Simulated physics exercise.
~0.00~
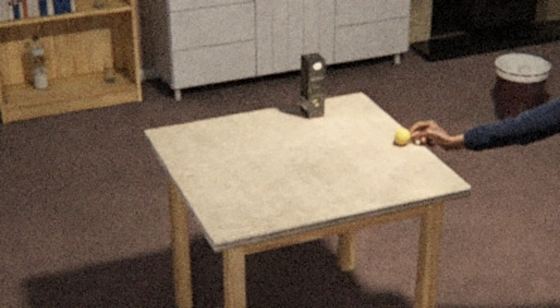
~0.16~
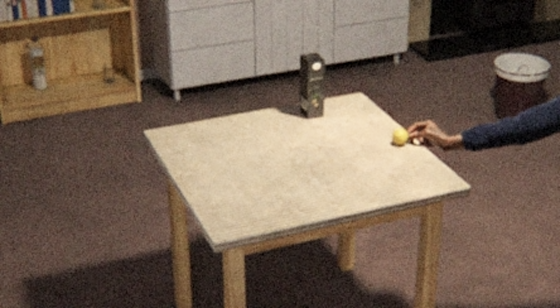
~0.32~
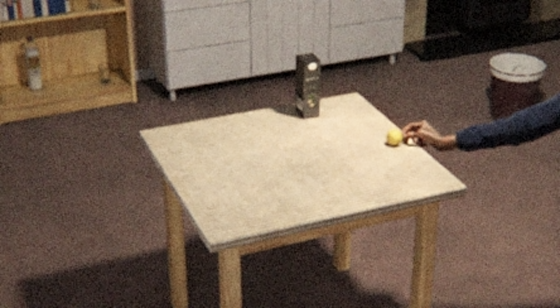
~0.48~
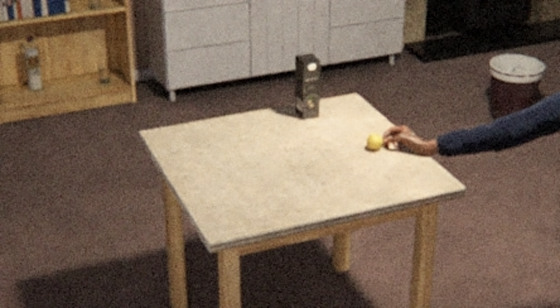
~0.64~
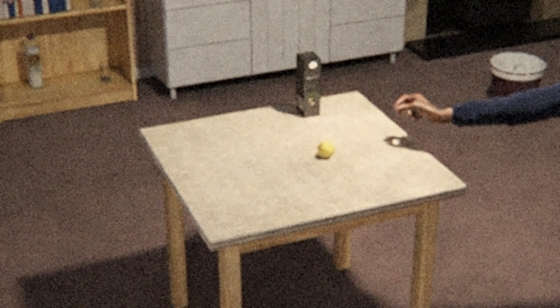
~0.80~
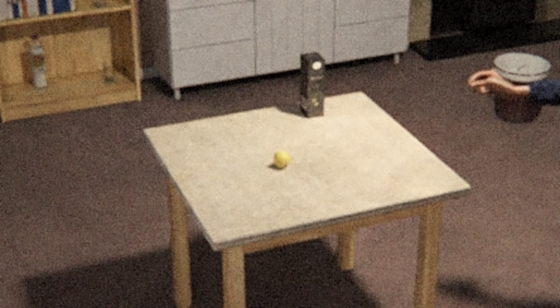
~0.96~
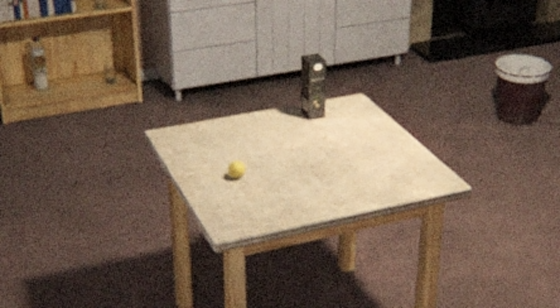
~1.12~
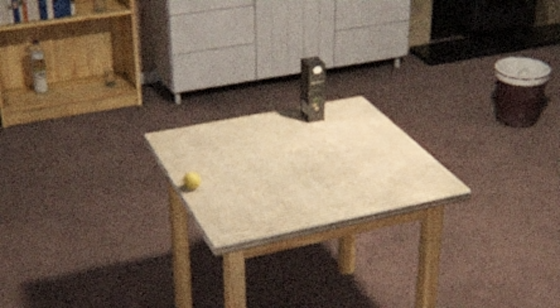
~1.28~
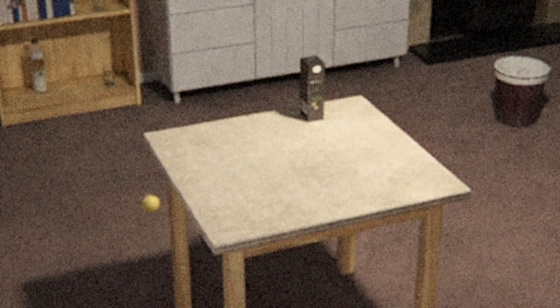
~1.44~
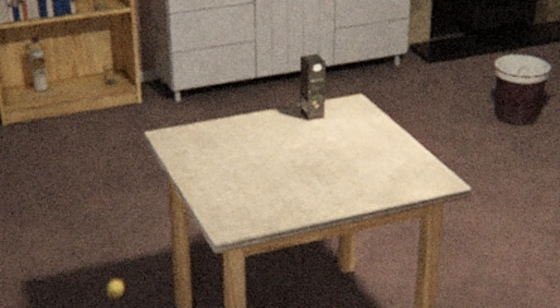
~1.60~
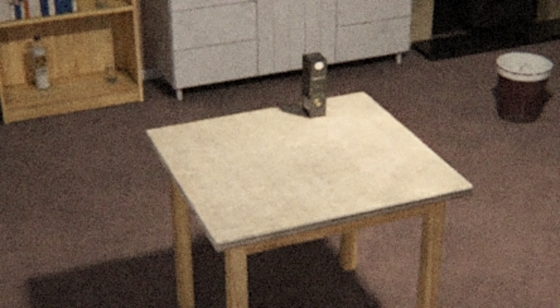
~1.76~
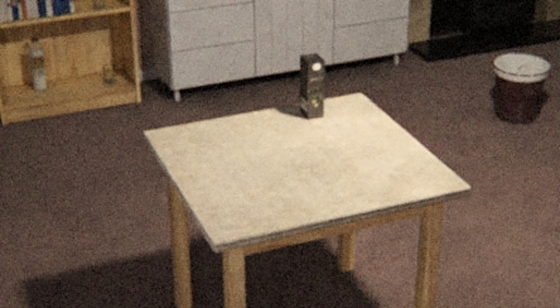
A yellow lemon was pushed left by a hand across a pale table top, and it kept rolling after the hand let go and drew back. It went over the left edge and dropped out of view, while a dark carton stayed standing on the table.
